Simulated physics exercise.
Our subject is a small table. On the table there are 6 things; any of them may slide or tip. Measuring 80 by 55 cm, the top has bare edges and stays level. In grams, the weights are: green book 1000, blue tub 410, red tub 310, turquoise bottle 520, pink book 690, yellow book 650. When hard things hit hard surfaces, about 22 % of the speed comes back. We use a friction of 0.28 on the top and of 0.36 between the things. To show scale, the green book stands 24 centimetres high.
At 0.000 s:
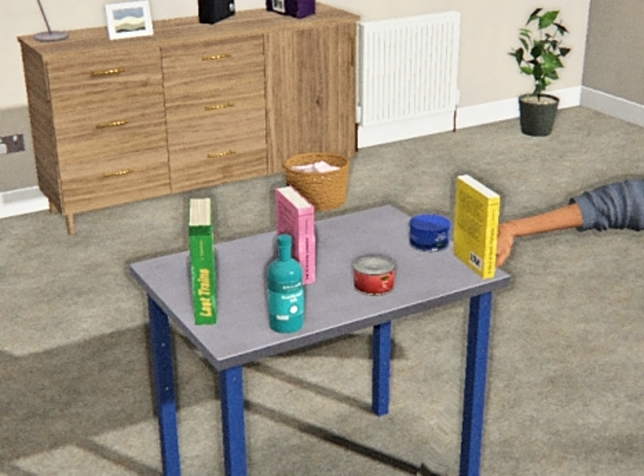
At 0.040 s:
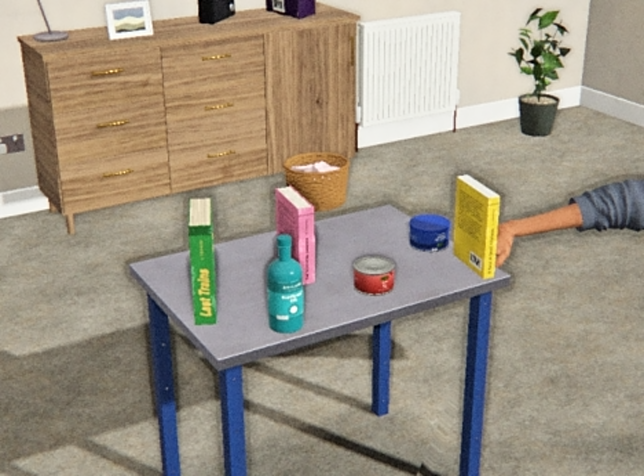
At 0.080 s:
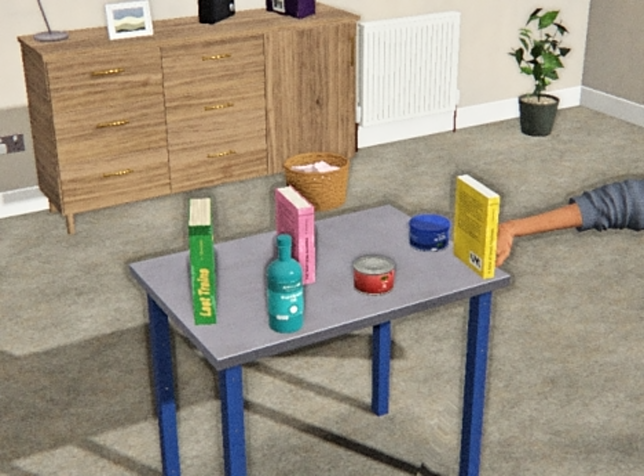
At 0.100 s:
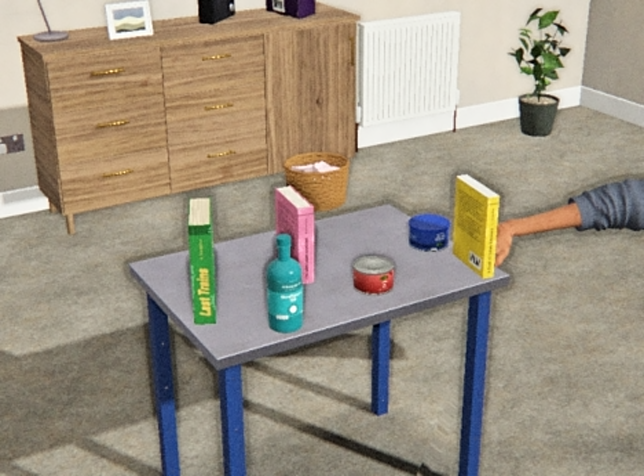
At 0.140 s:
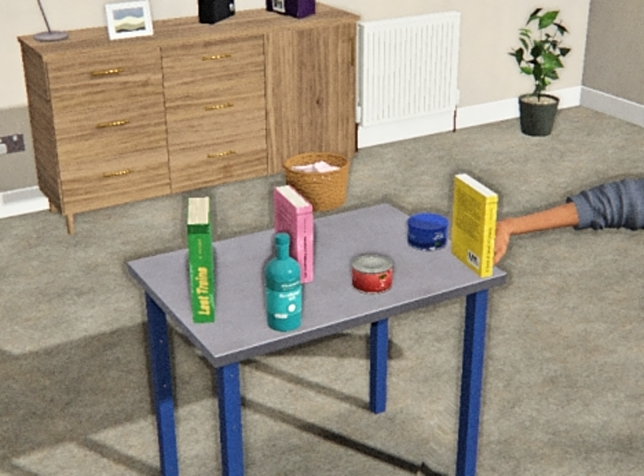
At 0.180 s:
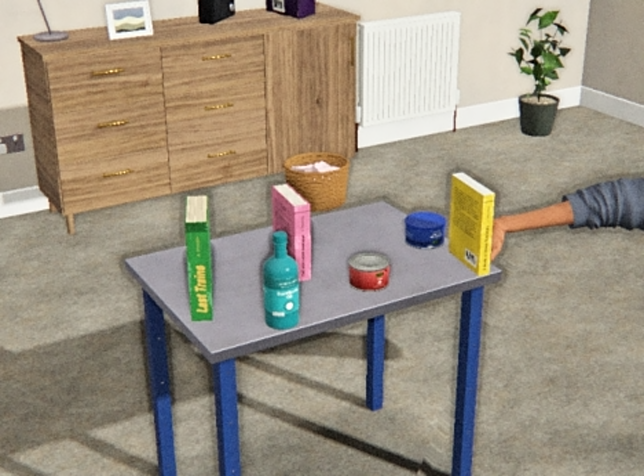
In this clip, a hand rests by the yellow book at the right edge of a small table holding books, tubs and a turquoise bottle; after staying still, the table shifts slightly left, its six items moving with it.
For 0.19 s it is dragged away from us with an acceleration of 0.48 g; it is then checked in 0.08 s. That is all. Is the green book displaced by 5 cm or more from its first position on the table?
It remains nearby.
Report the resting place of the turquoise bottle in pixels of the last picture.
Its middle settles close to pixel (260, 261).
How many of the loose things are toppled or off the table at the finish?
It comes to 0.
After 0.28 s, table along by 11 cm; green book slid 4 cm near (191, 250); turquoise bottle slid 4 cm; yellow book slid 4 cm.
After 0.38 s, table along by 12 cm.
After 0.48 s, table along by 12 cm; red tub slid 3 cm.
At rest (1.0 s), all 6 in place, give or take 5 cm. Seen from the same camera at the end, green book near (181, 241).
